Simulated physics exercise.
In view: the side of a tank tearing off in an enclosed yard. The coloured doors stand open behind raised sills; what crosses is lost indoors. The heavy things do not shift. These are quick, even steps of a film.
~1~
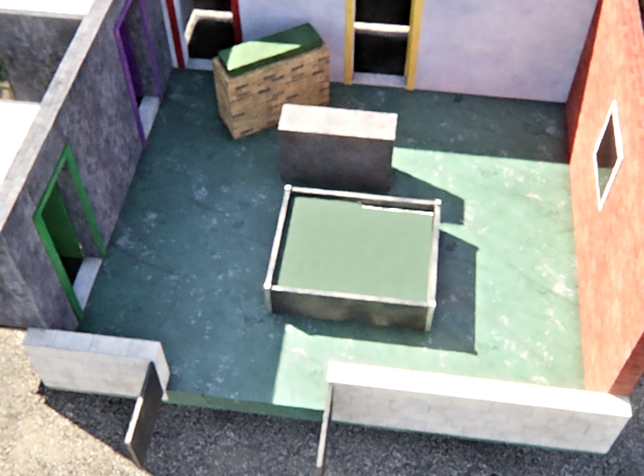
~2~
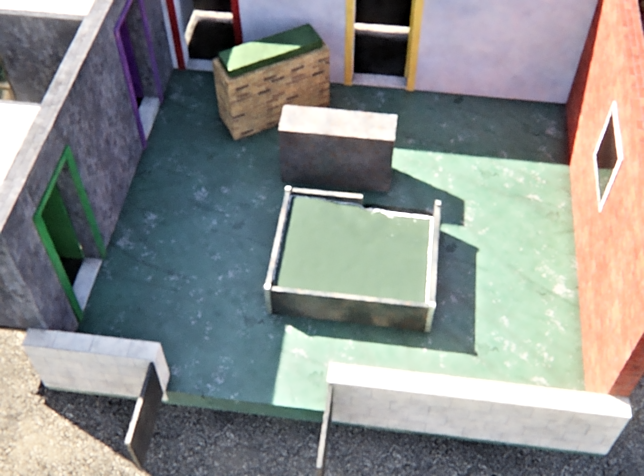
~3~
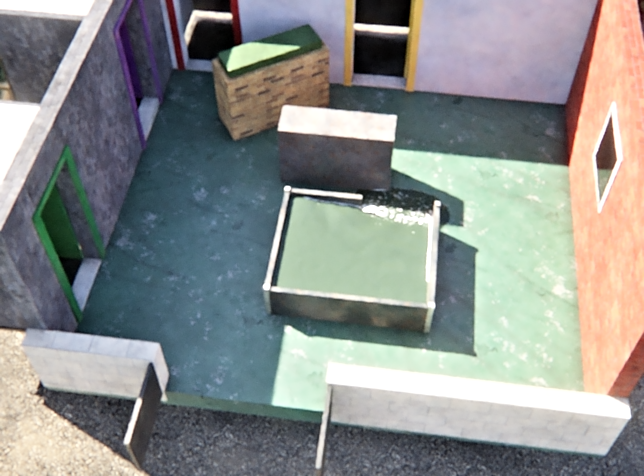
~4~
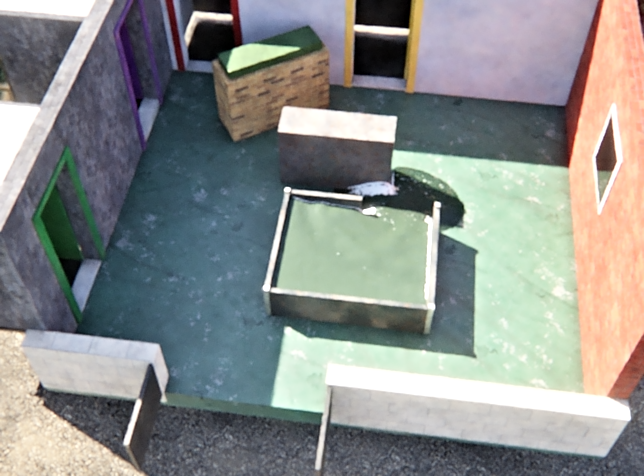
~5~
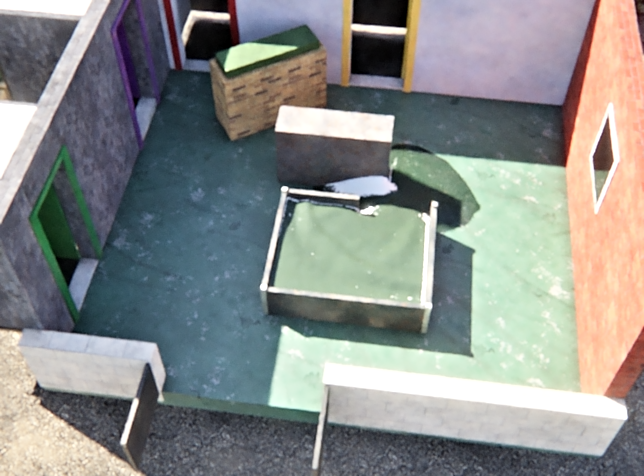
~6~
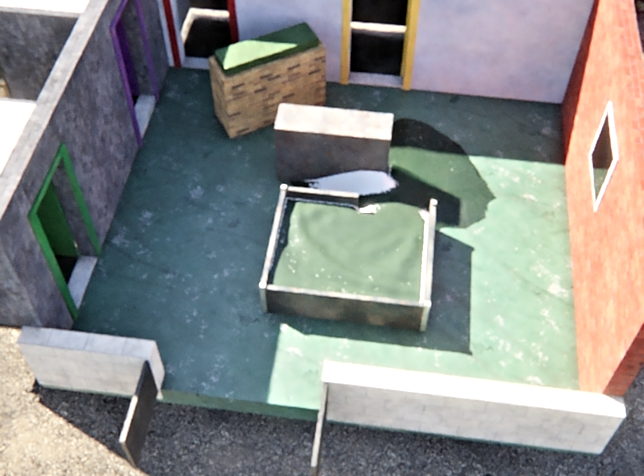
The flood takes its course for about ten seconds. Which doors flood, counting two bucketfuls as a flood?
One by one: The red door holds within the limit; the yellow door floods; the green door holds within the limit; the purple door holds within the limit.
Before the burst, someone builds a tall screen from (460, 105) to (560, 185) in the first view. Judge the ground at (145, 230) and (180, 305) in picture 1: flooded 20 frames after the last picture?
One after the other: Flooded, free of water.
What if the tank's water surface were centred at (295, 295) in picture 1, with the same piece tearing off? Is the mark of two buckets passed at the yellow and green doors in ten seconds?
In short: The yellow door takes less, the green door lets less in.
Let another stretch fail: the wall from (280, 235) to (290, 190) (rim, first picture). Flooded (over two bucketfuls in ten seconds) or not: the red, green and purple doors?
Then: The red one lets more in; the green one is over; the purple one is under.
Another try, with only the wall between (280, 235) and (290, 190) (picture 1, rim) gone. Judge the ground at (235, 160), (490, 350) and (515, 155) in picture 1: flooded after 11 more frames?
One after the other: Awash, no water, clear.
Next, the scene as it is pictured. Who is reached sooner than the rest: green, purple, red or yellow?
First comes the yellow door.
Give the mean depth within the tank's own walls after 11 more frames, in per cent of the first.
Close to 56 %.
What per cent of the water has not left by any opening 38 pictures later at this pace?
I make it 98 per cent.
A moment on, water covers 20 % of the floor; the red door not reached, the yellow door not reached, the green door not reached, the purple door not reached.
Next, water covers 30 % of the floor; the red door not reached, the yellow door under two buckets in, the green door not reached, the purple door not reached.
Then, water covers 40 % of the floor; the red door not reached, the yellow door over two buckets in, the green door wet at the sill, nothing in, the purple door wet at the sill, nothing in.
Later, water covers 70 % of the floor; the red door wet at the sill, nothing in, the yellow door over two buckets in, the green door wet at the sill, nothing in, the purple door wet at the sill, nothing in.
In the end, water covers 90 % of the floor; the red door under two buckets in, the yellow door over two buckets in, the green door wet at the sill, nothing in, the purple door wet at the sill, nothing in.
